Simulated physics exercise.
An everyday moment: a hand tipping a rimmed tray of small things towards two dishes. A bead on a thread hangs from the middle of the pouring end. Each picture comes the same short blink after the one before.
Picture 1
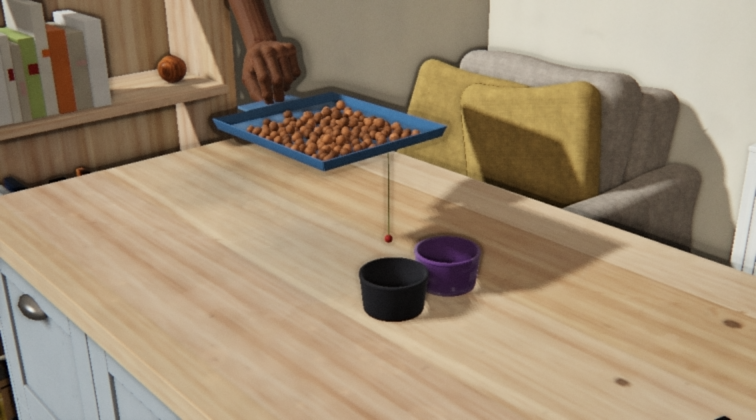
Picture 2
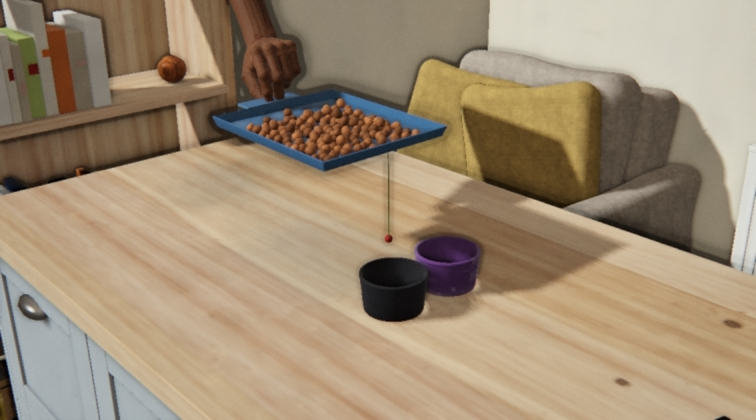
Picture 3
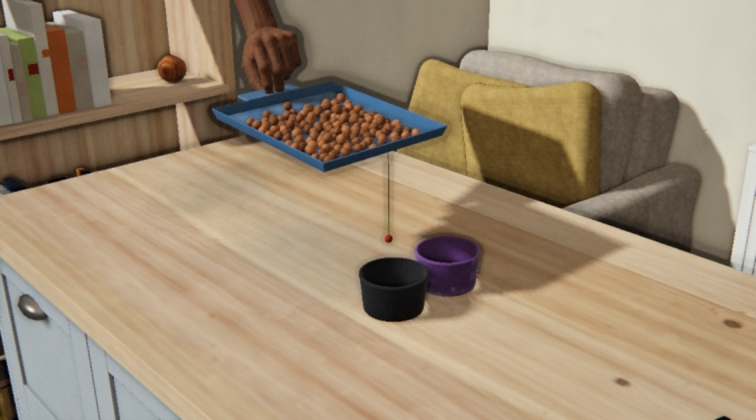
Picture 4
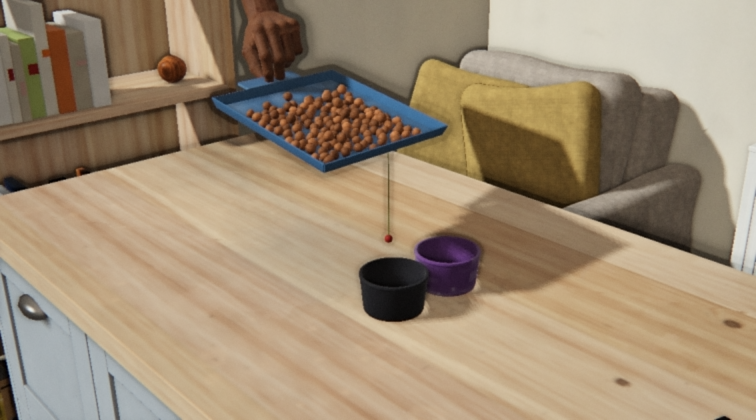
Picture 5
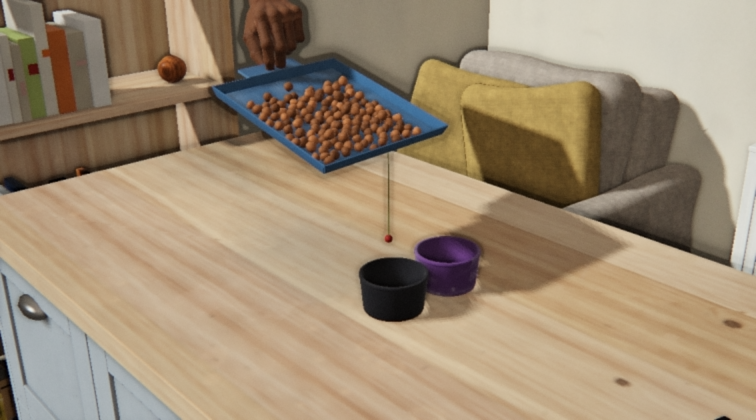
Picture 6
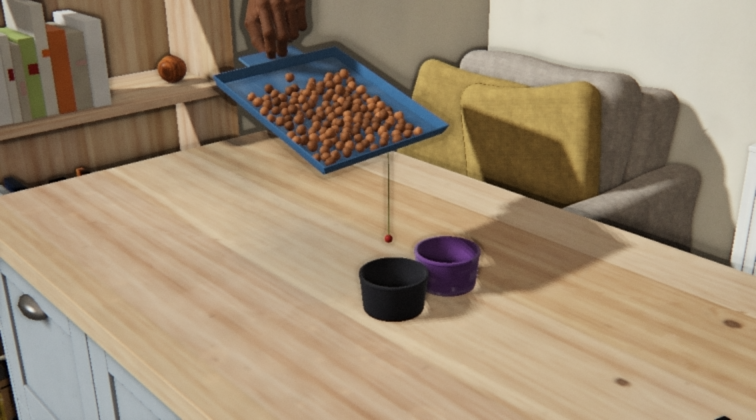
A hand gradually tilting a blue tray of hazelnuts above a wooden table with a black dish and a purple dish.
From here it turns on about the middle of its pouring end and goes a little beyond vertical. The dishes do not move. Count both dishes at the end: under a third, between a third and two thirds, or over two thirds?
Together they catch from one third to two thirds.
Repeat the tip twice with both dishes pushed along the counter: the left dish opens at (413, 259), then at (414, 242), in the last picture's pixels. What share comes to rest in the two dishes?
Roughly 30 per cent, and 0 per cent.
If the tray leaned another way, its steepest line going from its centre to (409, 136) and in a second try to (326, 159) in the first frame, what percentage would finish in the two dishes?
About 30 and 20 per cent.
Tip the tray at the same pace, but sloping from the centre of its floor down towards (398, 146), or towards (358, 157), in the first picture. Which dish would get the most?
The first try: The right one. The second: The left one.
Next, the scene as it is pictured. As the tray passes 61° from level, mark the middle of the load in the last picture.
At about (363, 113).
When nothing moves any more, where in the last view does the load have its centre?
At about (403, 305).
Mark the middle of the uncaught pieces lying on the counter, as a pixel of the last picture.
Roughly at (414, 337).
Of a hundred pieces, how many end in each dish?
The left dish has 30 per cent, the right dish has 20.
Soon after the last picture, tray tipped steeply; nearly all on the tray; a stray few in the left dish; a stray few outside both; a stray few in the air.
A little later, tray tipped right over; about a quarter on the tray; a small part in the left dish; a small part in the right dish; a small part outside both; about half in the air.
Later still, tray tipped past a quarter turn; about a third in the left dish; about a quarter in the right dish; about half outside both.
At rest, tray tipped past a quarter turn; about a third in the left dish; about a quarter in the right dish; about half outside both.
